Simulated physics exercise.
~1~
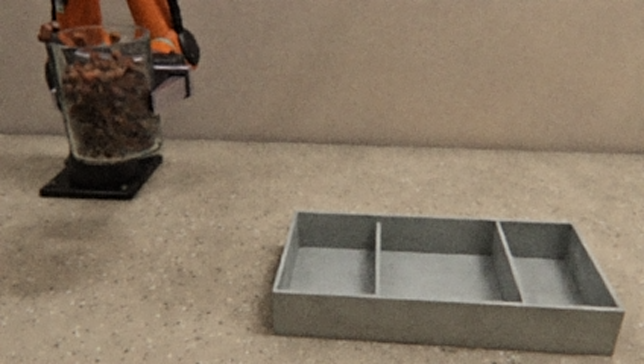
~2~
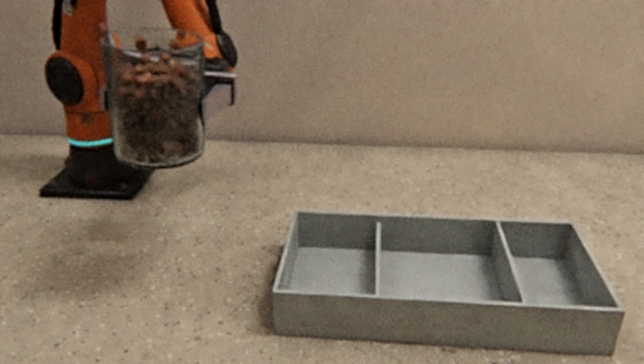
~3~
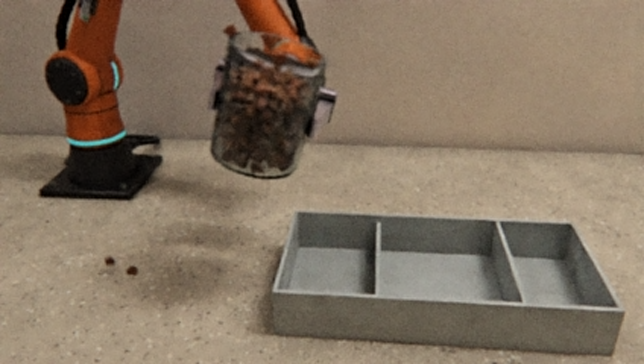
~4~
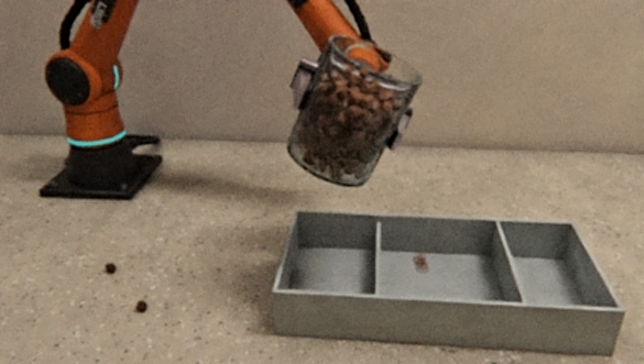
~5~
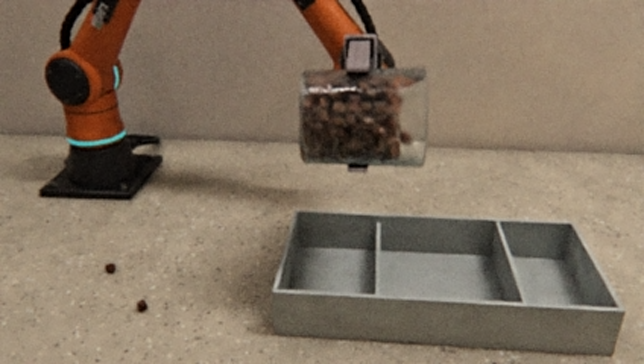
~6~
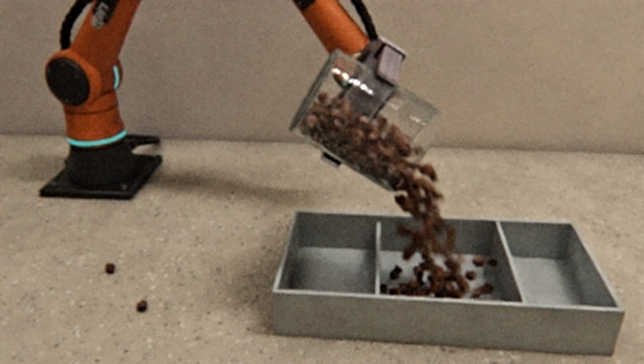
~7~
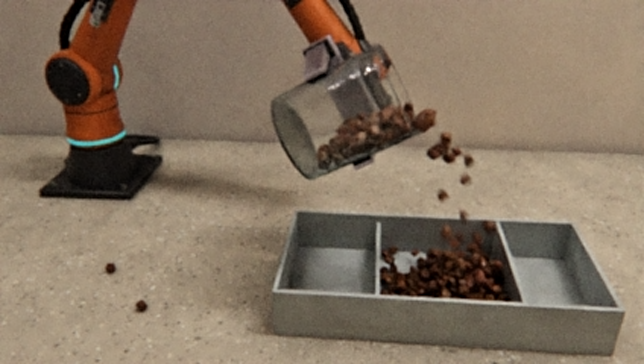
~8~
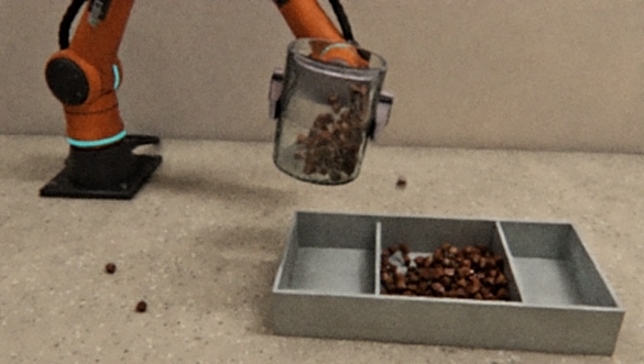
The video shows an orange robot arm carrying a clear tumbler of brown pellets rightward, dropping a couple on the table, then tipping it over a gray divided box. Pellets pour into the middle part before the arm turns the tumbler back up, still holding some pellets.
